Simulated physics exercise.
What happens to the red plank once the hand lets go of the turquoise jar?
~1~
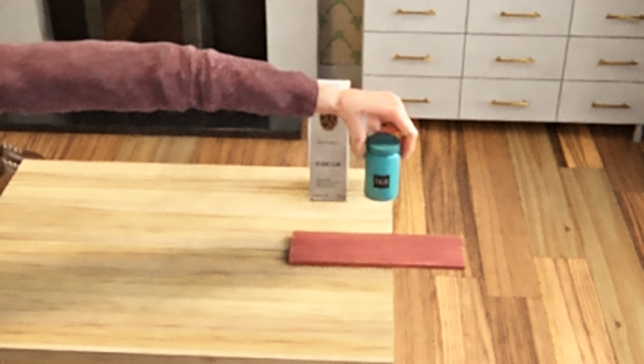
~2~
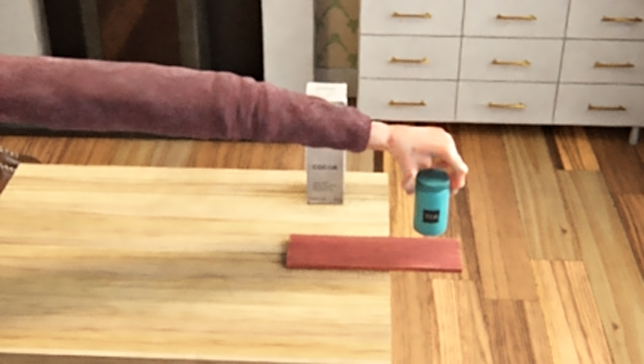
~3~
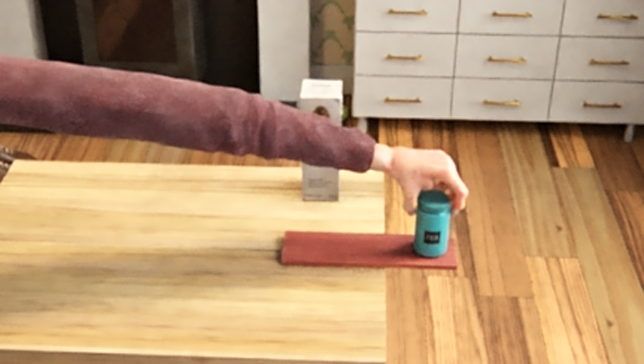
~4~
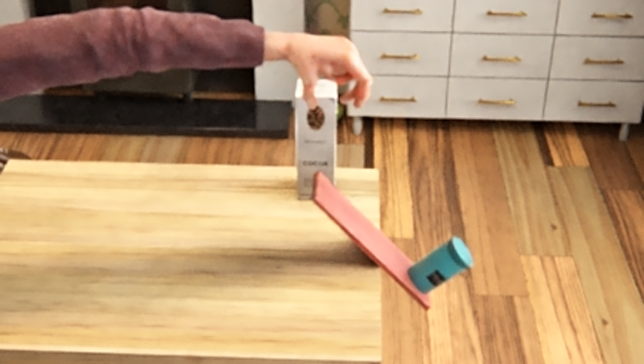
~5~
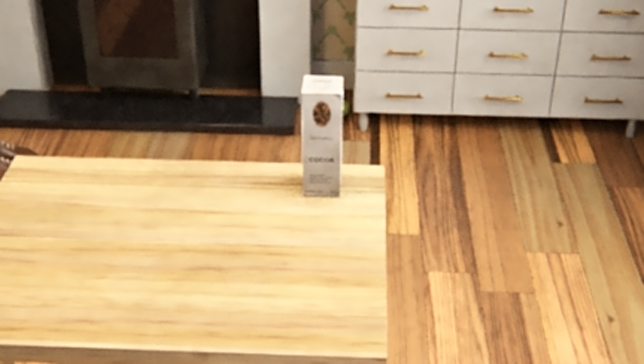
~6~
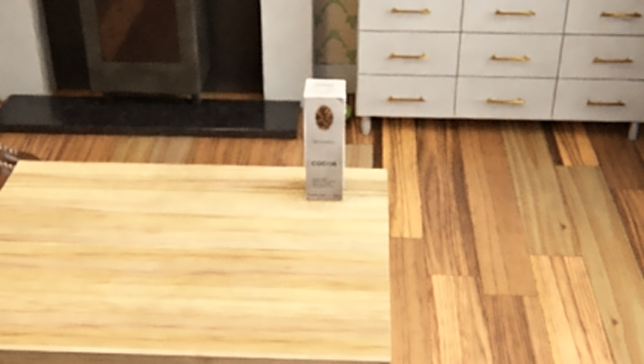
The plank tips over the right edge of the table and comes down along with the jar, leaving the tabletop.
In a room with a wooden floor and white drawers, a red plank lies across a pale tabletop, jutting past its right edge, with a white carton standing behind it. A hand in a maroon sleeve holds a turquoise jar near the carton, then carries it right and lowers it upright onto the overhanging end. As the hand lets go and draws back, the plank tips steeply over the edge, with the jar leaning at its low end. Both drop out of sight beyond the table. The carton remains standing on the tabletop.
